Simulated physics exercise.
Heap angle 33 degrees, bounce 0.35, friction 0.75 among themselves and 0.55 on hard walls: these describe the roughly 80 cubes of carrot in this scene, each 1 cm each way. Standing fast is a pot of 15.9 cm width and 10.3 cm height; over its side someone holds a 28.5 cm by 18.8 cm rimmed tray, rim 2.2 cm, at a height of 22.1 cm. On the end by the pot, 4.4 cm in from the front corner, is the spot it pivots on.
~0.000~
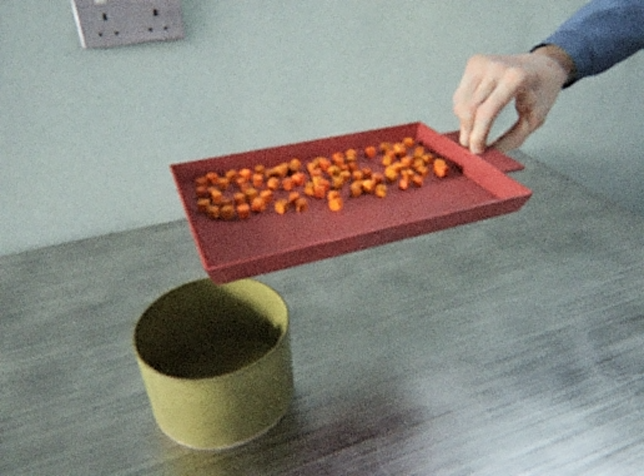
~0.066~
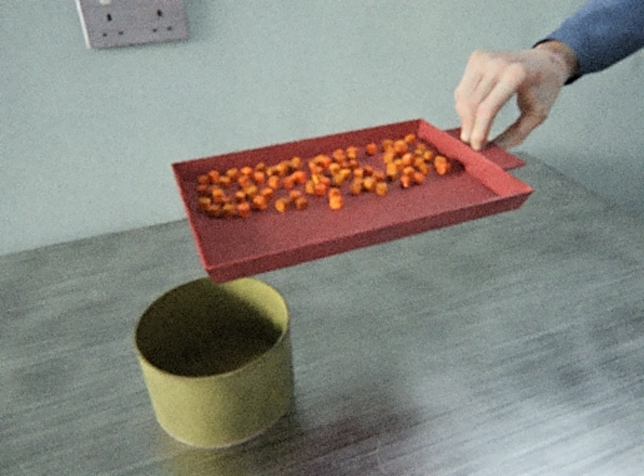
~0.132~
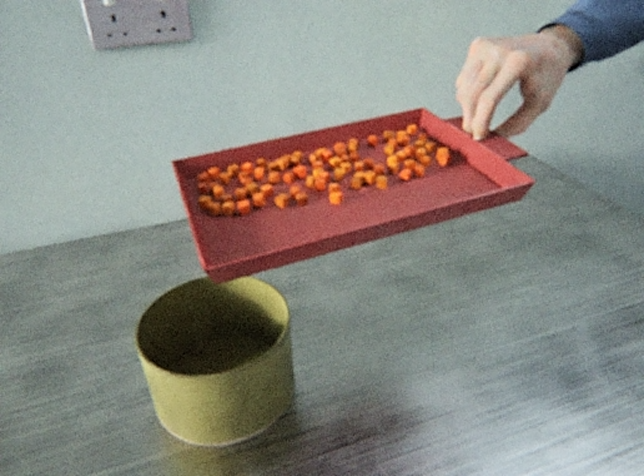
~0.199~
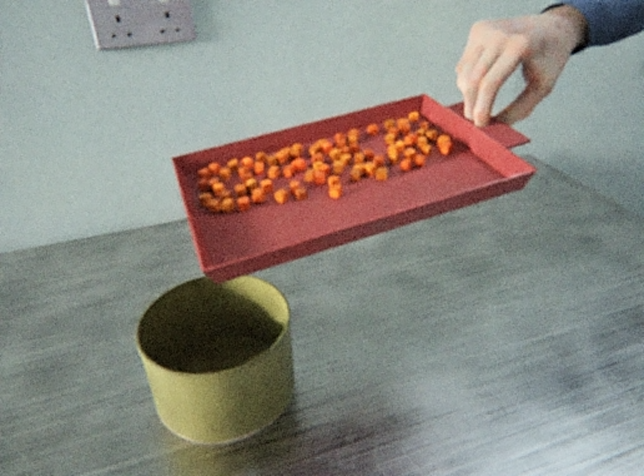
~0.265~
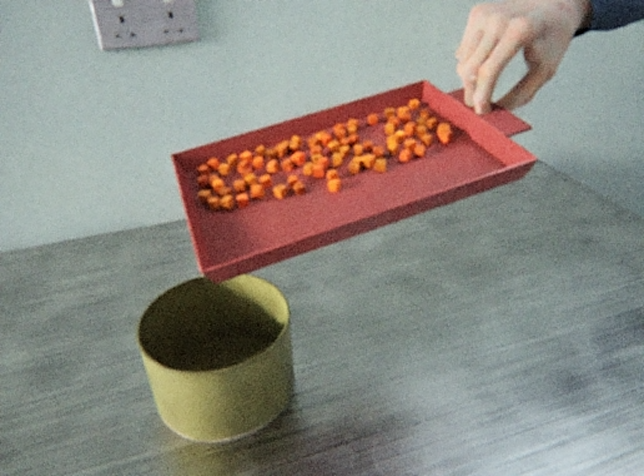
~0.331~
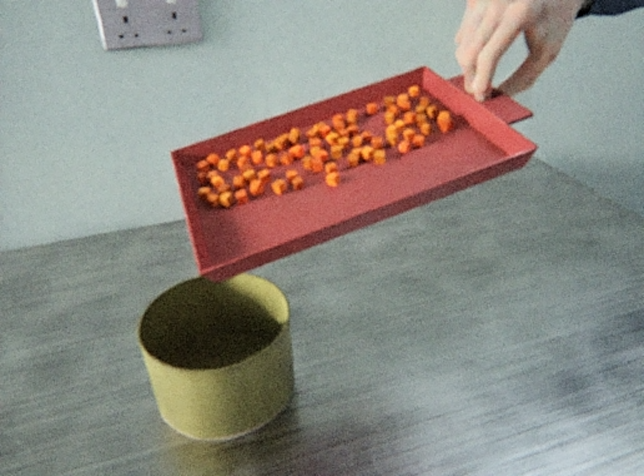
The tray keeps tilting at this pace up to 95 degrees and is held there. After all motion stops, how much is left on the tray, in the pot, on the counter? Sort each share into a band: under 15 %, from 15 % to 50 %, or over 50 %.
Tray: Under 15 %; pot: Under 15 %; counter: Over 50 %.
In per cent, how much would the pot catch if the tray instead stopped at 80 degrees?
The pot would get around 5 per cent.
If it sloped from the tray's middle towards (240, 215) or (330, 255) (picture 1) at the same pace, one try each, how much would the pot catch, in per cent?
50 and 0 %.
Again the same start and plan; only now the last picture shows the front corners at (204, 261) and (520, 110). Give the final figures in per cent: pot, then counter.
Final per cent - pot 35, counter 65.
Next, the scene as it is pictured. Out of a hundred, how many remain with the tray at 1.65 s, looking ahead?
It works out to near 65 per cent of the load.
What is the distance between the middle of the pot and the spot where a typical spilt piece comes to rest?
Distance: Around 18 cm.
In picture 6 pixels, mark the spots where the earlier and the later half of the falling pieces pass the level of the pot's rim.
Early half: About (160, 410); late half: (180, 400).
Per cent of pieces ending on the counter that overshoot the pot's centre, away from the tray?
That works out to about 90 percent.
Then, at 1.12 s, tilt 51 degrees; the tray holds 95 %, the pot 0 %.
Then, at 1.65 s, tilt 77 degrees; the tray holds 65 %, the pot 0 %.
Then, at 2.23 s, tilt 95 degrees; the tray holds 5 %, the pot 0 %.
By 3.5 s all is still; tray 0 %, pot 5 %, counter 100 %.
